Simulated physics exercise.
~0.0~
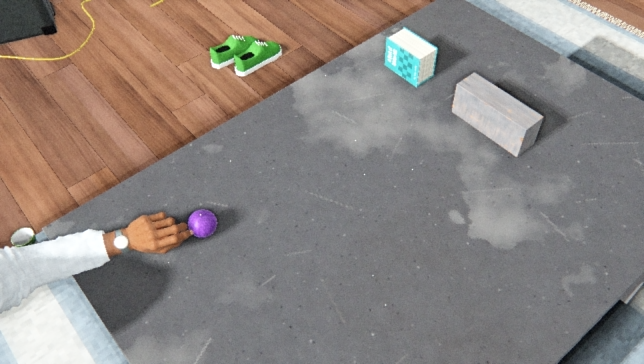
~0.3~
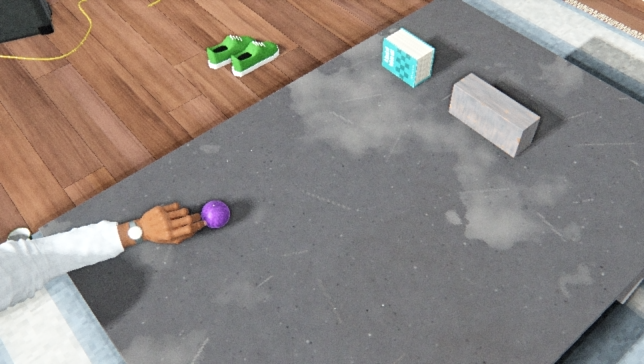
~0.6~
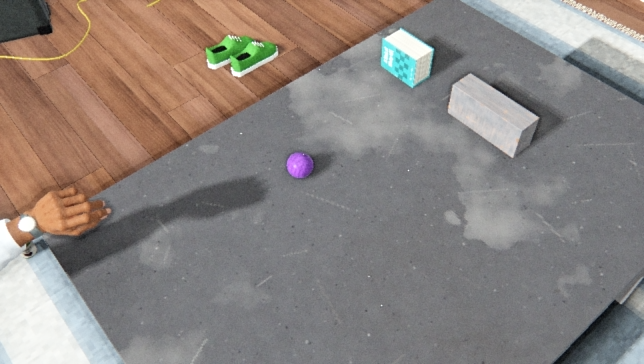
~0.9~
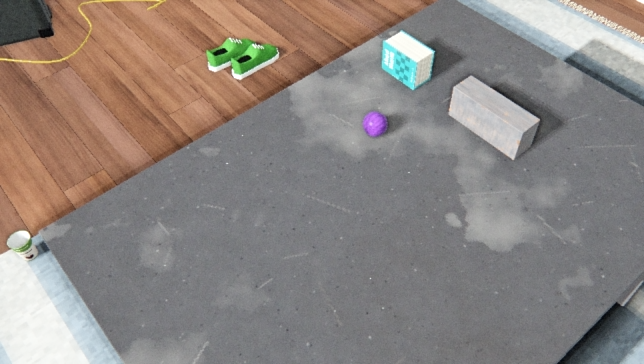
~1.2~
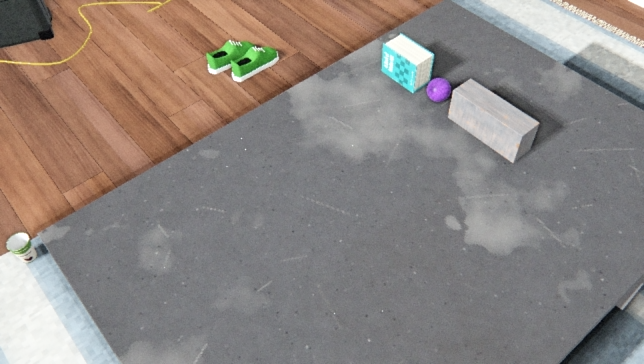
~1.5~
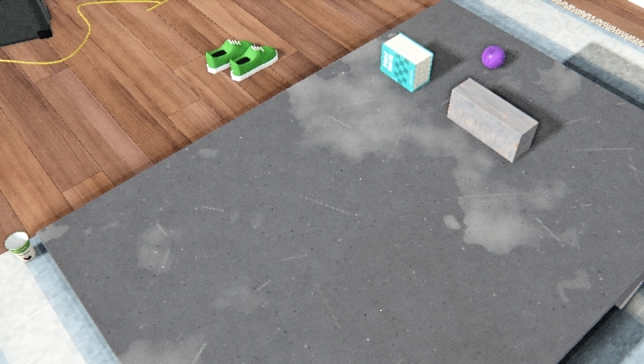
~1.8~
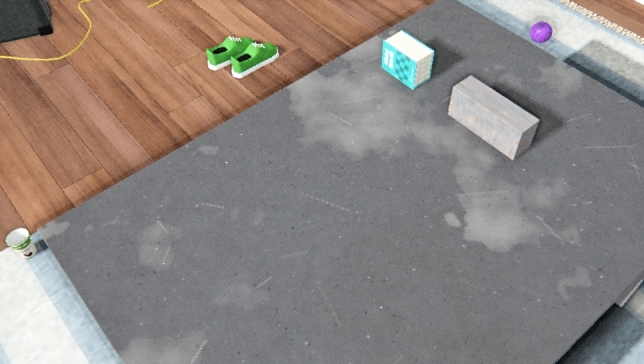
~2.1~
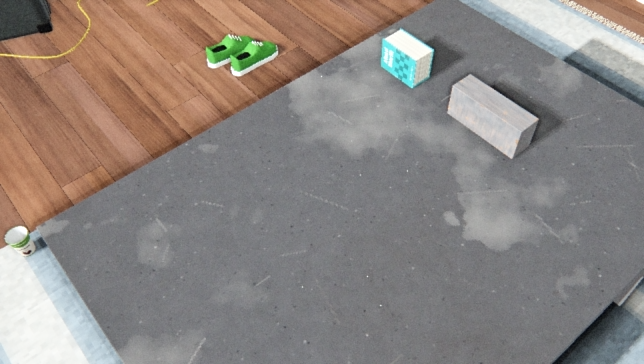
The clip shows a hand rolling a small purple ball-like object up and to the right across a dark grey surface, then drawing back as it passes between a turquoise patterned block and a grey block, continues to the upper right, and disappears from view.
